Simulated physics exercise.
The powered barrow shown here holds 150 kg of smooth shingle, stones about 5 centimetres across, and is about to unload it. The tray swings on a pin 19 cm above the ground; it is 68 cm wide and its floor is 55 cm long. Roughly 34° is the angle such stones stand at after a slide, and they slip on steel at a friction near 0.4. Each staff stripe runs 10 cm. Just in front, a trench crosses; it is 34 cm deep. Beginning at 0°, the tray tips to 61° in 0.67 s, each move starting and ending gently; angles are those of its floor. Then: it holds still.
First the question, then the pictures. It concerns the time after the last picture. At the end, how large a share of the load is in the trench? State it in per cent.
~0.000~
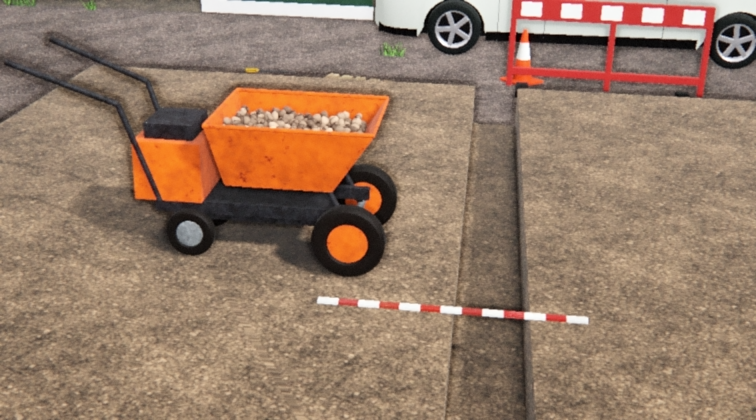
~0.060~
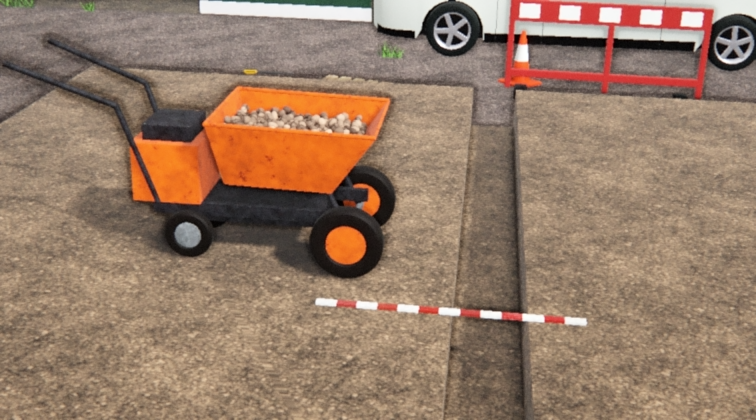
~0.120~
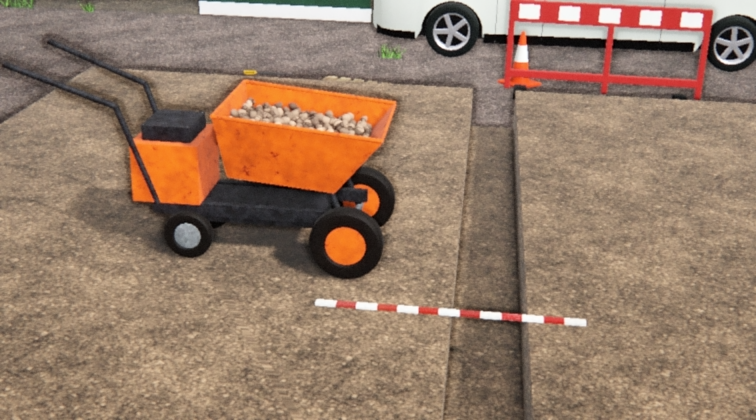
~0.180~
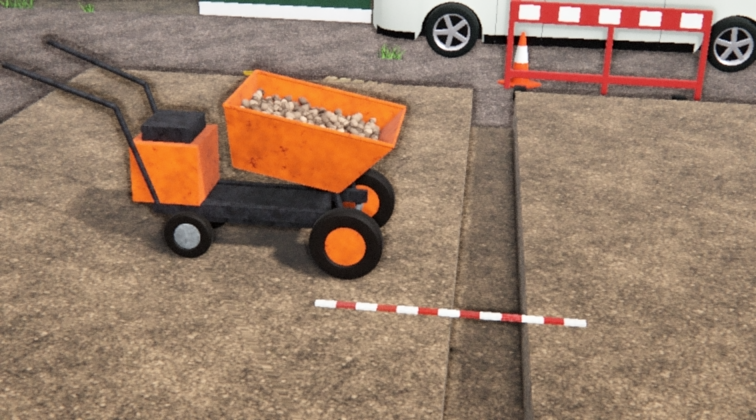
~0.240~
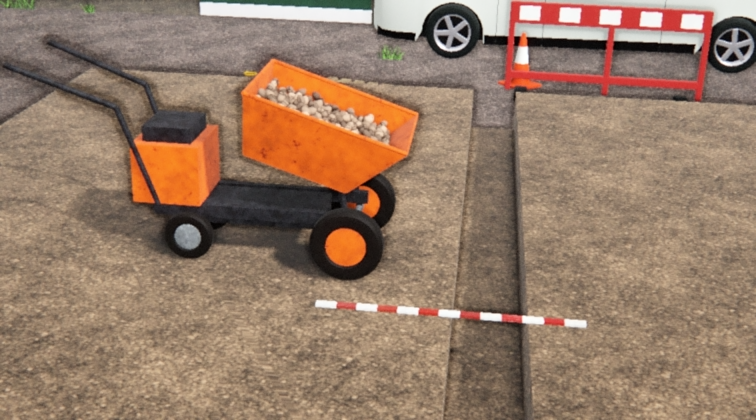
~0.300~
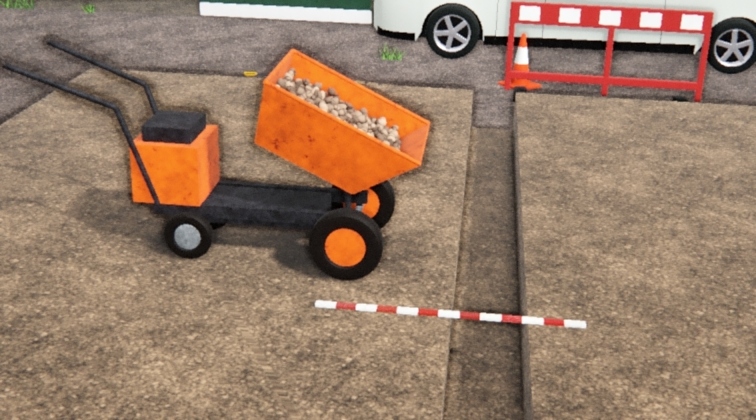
A share of about 51 per cent.
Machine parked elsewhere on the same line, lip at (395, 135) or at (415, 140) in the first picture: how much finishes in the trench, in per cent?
Estimates: 40 % then 25 %.
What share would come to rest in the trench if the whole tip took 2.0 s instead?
Trench share: Approx. 75%.
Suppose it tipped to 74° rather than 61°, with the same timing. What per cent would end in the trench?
Then close to 60 per cent.
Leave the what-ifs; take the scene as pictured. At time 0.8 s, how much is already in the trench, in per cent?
10 per cent or so by then.
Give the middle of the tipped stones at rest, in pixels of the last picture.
About (508, 306).
After 0.5 s the floor is at 51°; 100 % in the tray; the foremost stones are at (434, 184).
After 0.8 s the floor is at 61°; 88 % in the tray, 12 % in the trench; the foremost stones are at (515, 245).
After 1.1 s the floor is at 61°; 44 % in the tray, 29 % in the trench, 27 % past the trench; the foremost stones are at (645, 275).
After 3.1 s the floor is at 61°; 21 % in the tray, 51 % in the trench, 28 % past the trench; the foremost stones are past the picture's edge.
